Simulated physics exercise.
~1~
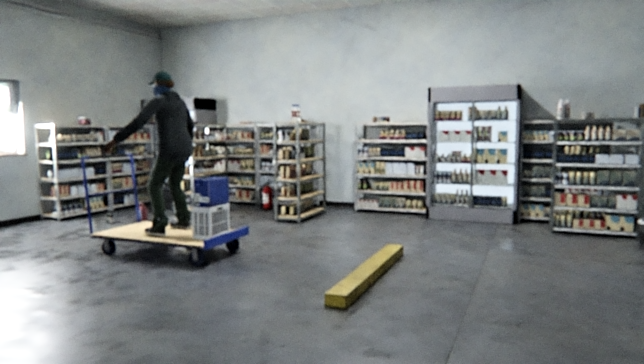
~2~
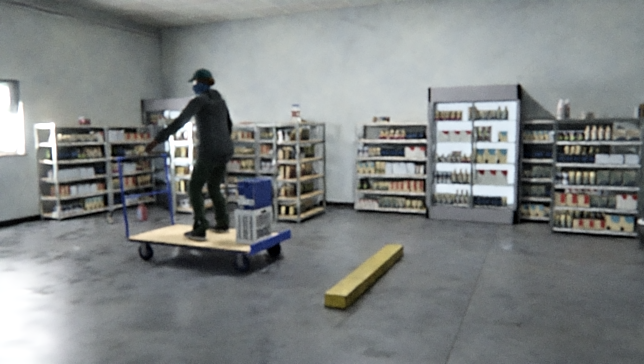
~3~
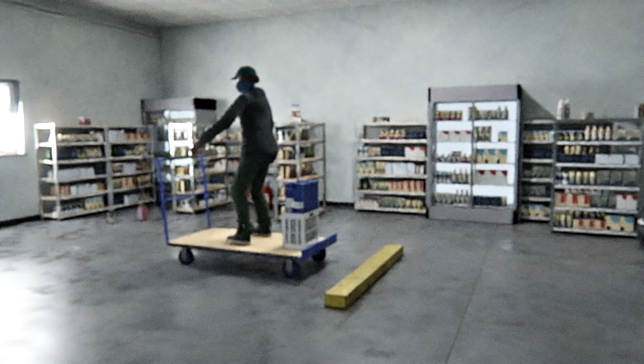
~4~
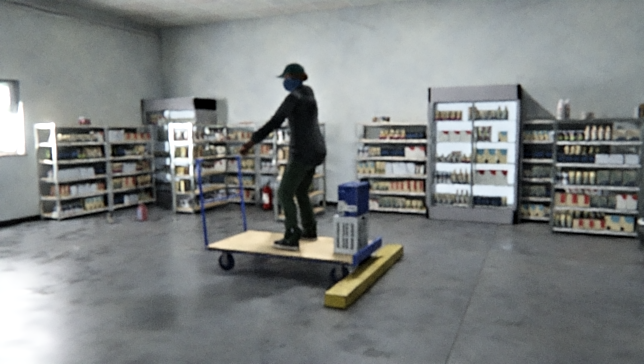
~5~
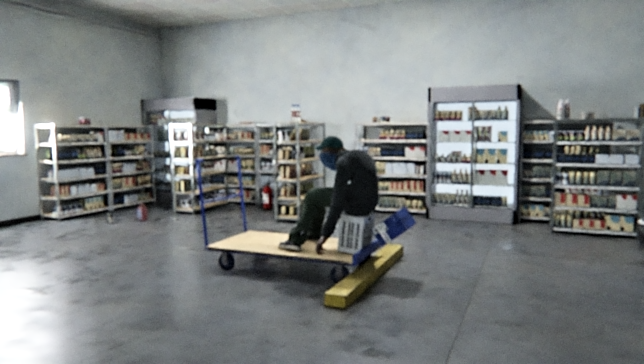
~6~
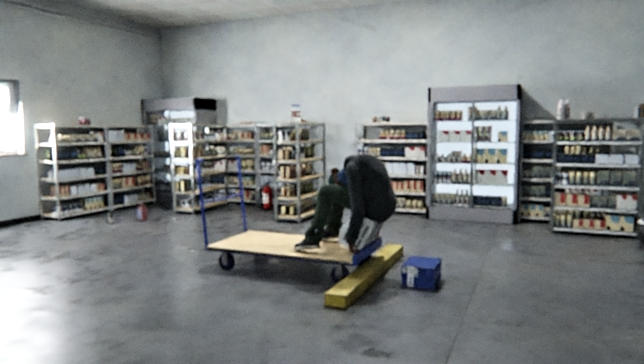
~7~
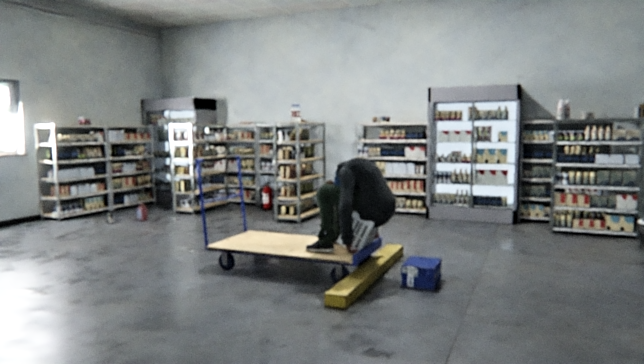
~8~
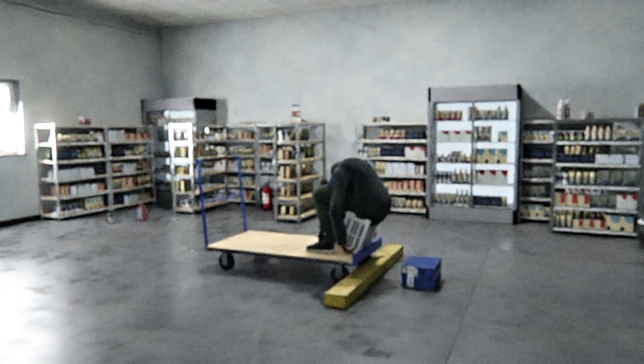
The footage shows a person in dark clothing and a cap riding a flat trolley rightward across a shop floor until it stops at a yellow beam; the blue parcel topples onto the floor beyond, and the rider folds forward, ending slumped over the leaning white crate on the deck.
